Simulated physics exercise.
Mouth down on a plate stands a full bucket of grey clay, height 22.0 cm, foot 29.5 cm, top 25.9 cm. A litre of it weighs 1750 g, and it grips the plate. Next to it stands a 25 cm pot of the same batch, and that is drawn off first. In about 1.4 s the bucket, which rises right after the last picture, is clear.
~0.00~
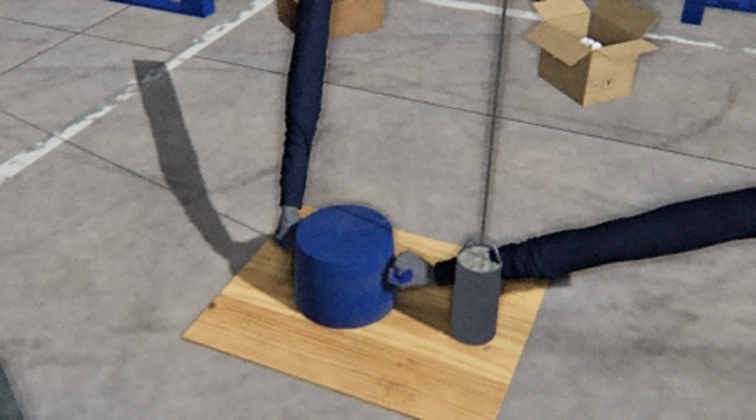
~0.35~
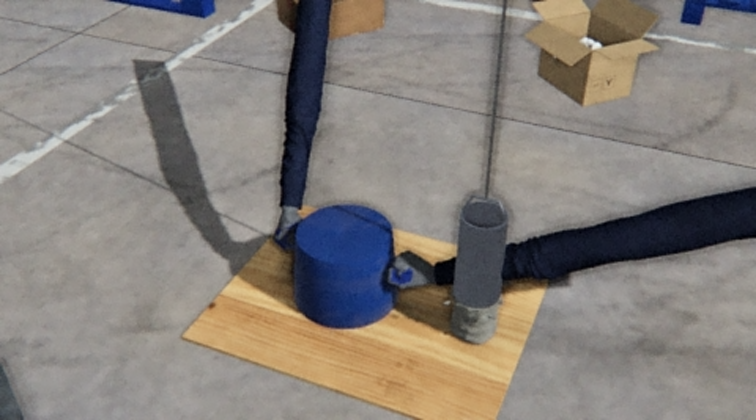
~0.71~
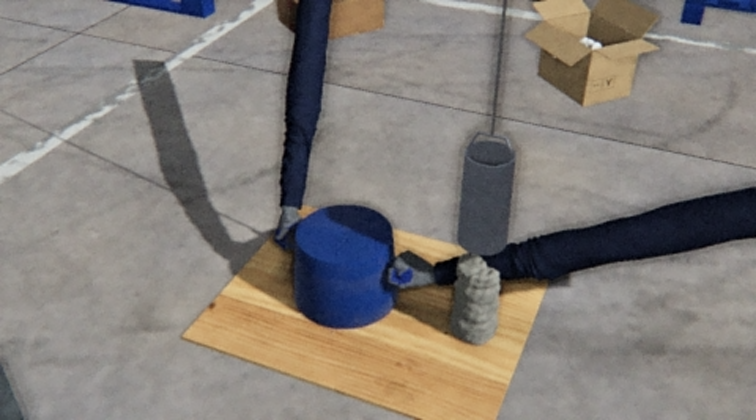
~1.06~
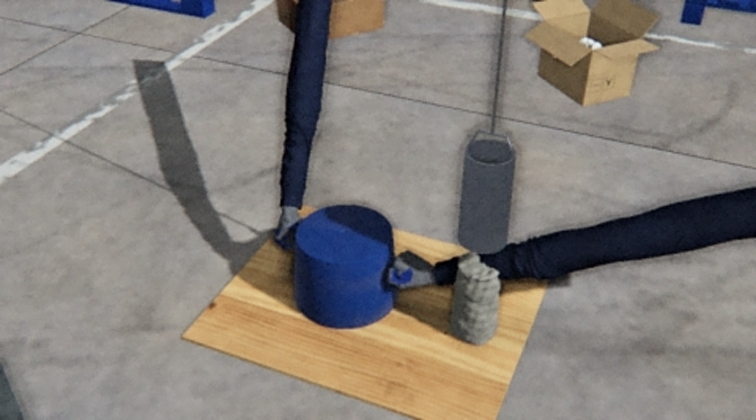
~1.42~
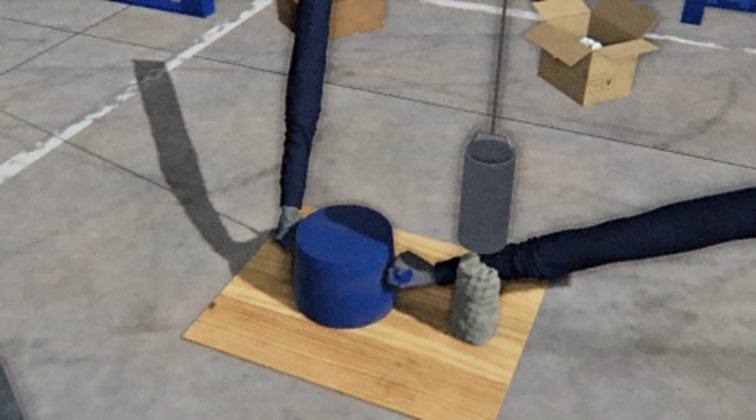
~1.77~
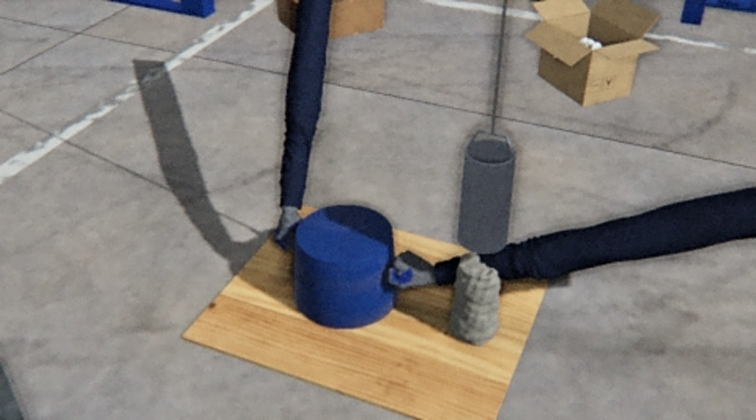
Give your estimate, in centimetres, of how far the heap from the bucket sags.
I would say about 0 centimetres.
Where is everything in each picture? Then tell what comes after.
In the first frame, middle of the pot's mouth at (480, 258), still down; middle of the bucket's top at (344, 233), not yet moved.
In the second frame, middle of the pot's mouth at (484, 216), raised 14 cm; middle of the bucket's top at (344, 233), not yet moved.
In the third frame, middle of the pot's mouth at (490, 154), raised 31 cm; the heap from the pot 24 cm high and 13 cm wide, top at (480, 263); middle of the bucket's top at (344, 233), not yet moved.
In the fourth frame, middle of the pot's mouth at (491, 152), raised 32 cm; the heap from the pot 24 cm high and 13 cm wide, top at (480, 264); middle of the bucket's top at (344, 233), not yet moved.
In the fifth frame, middle of the pot's mouth at (491, 152), raised 32 cm; the heap from the pot 24 cm high and 13 cm wide, top at (480, 264); middle of the bucket's top at (344, 233), not yet moved.
In the sixth frame, middle of the pot's mouth at (491, 152), raised 32 cm; the heap from the pot 24 cm high and 13 cm wide, top at (480, 264); middle of the bucket's top at (344, 233), not yet moved.
By 2.1 s, the bucket is up 4.7 cm; the grey clay has come down 0.1 cm to 22 cm and is 30 cm wide.
By 2.5 s, the bucket is up 14 cm; the grey clay has come down 0.1 cm to 22 cm and is 30 cm wide.
By 2.8 s, the bucket is up 22 cm; the grey clay has come down 0.1 cm to 22 cm and is 30 cm wide.
By 3.2 s, the bucket is clear; the grey clay has come down 0.1 cm to 22 cm and is 30 cm wide.
By 4.2 s, at rest, the bucket is clear; the grey clay has come down 0.1 cm to 22 cm and is 30 cm wide.
